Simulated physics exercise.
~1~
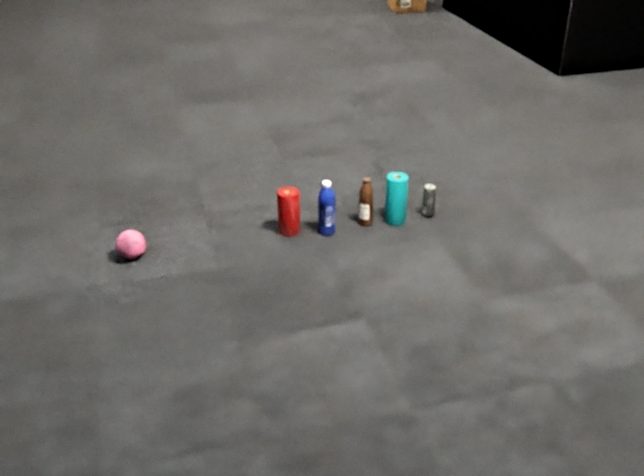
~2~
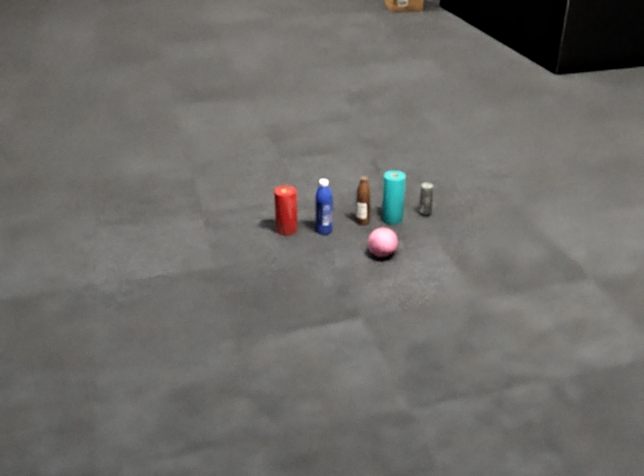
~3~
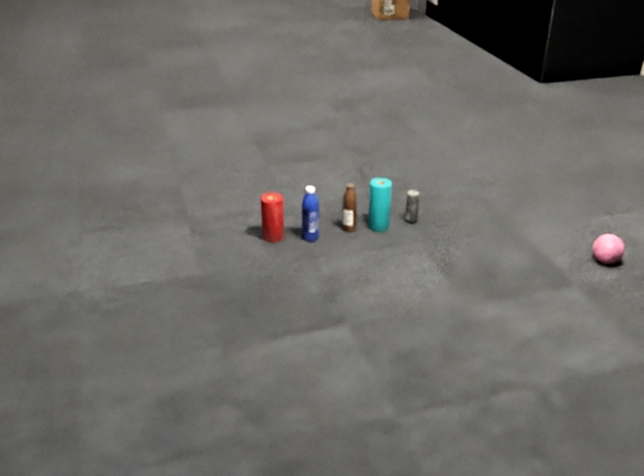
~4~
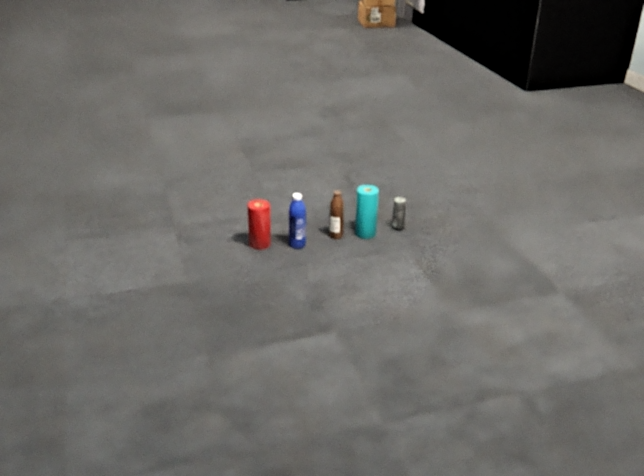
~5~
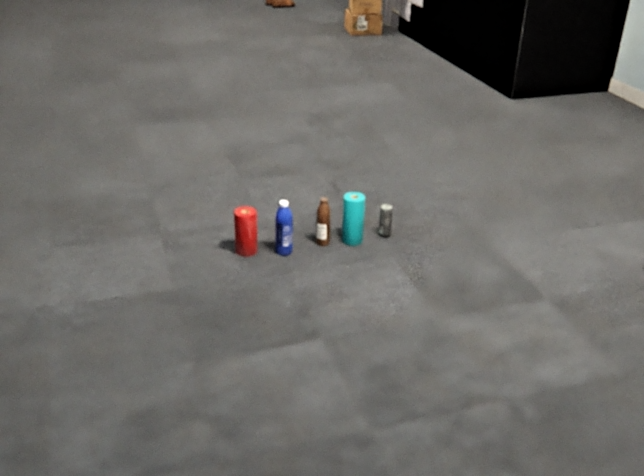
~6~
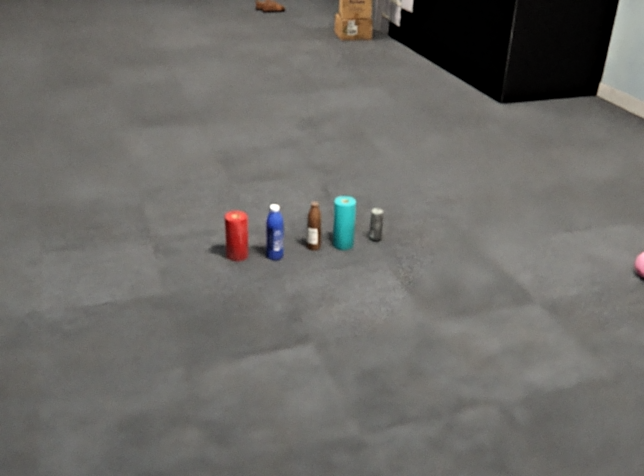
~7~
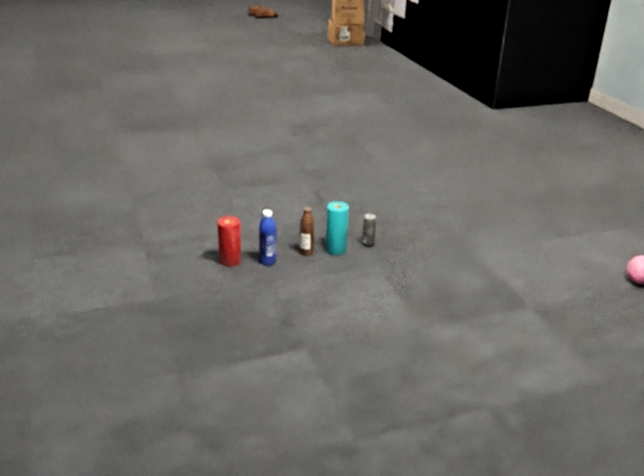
Pink ball rolling right past five upright bottles, rolls and a can, leaving view, then reappearing at right, the row still standing.
